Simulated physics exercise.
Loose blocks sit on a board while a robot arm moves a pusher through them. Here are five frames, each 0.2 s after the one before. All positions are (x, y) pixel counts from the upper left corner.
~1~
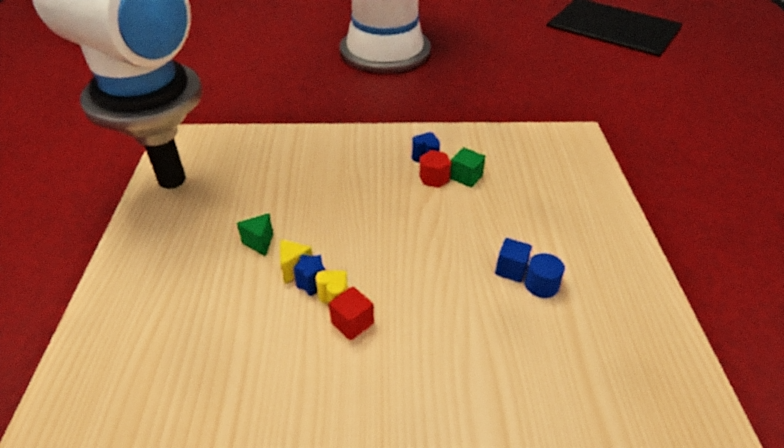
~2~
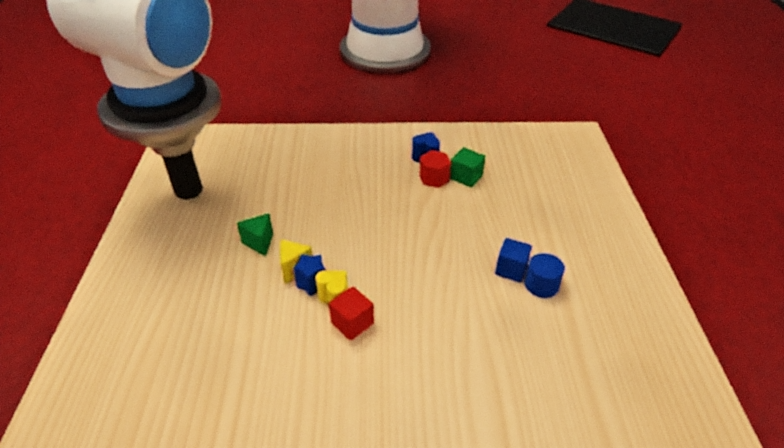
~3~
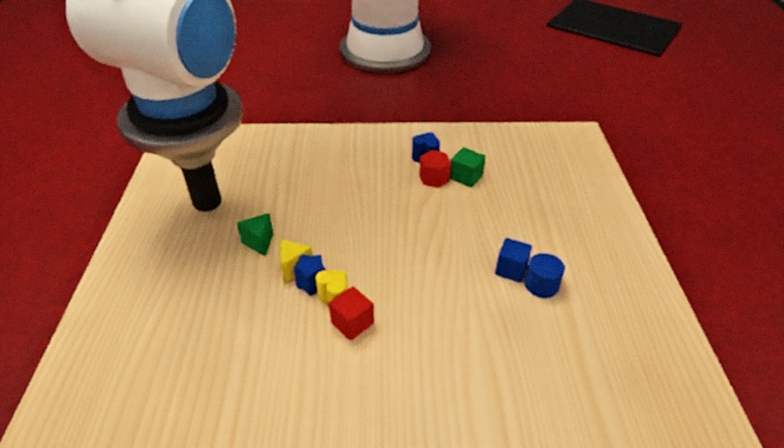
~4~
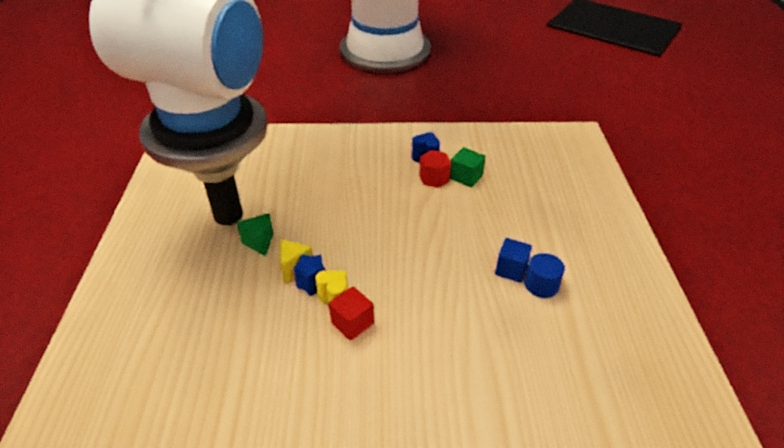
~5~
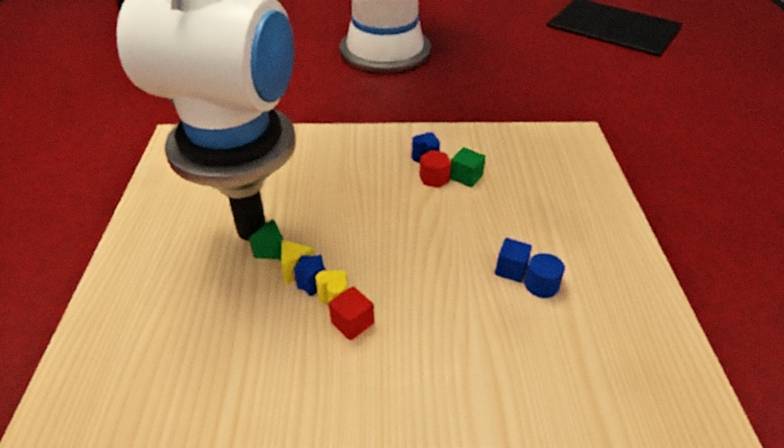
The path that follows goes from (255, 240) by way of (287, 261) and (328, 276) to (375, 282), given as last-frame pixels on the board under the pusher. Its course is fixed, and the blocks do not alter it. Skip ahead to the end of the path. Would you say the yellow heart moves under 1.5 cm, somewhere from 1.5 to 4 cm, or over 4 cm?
The yellow heart moves 1.5-4 cm.
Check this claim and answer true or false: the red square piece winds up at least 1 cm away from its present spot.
That statement is accurate.
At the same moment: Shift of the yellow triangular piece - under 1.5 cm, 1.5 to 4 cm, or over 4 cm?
More than 4 cm.
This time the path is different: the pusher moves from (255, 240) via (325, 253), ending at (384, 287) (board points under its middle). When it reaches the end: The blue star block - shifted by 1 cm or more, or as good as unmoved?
The block moves away from its spot.
The first path, step by step. One third of the way, pusher at (285, 253); green triangular piece at (312, 233), turned 30° anticlockwise; yellow triangular piece at (318, 248), turned 70° clockwise; blue star block at (319, 270); yellow heart at (340, 286); red square piece at (358, 310).
Two thirds of the way, pusher at (328, 267); green triangular piece at (330, 234), turned 100° anticlockwise; yellow triangular piece at (354, 254); blue star block at (330, 278), turned 55° clockwise; yellow heart at (344, 298), turned 25° anticlockwise; red square piece at (367, 320).
At the end, pusher at (375, 273); green triangular piece at (330, 234), turned 100° anticlockwise; yellow triangular piece at (400, 253), turned 25° anticlockwise; blue star block at (339, 280), turned 95° clockwise; yellow heart at (342, 303), turned 25° anticlockwise; red square piece at (368, 323).
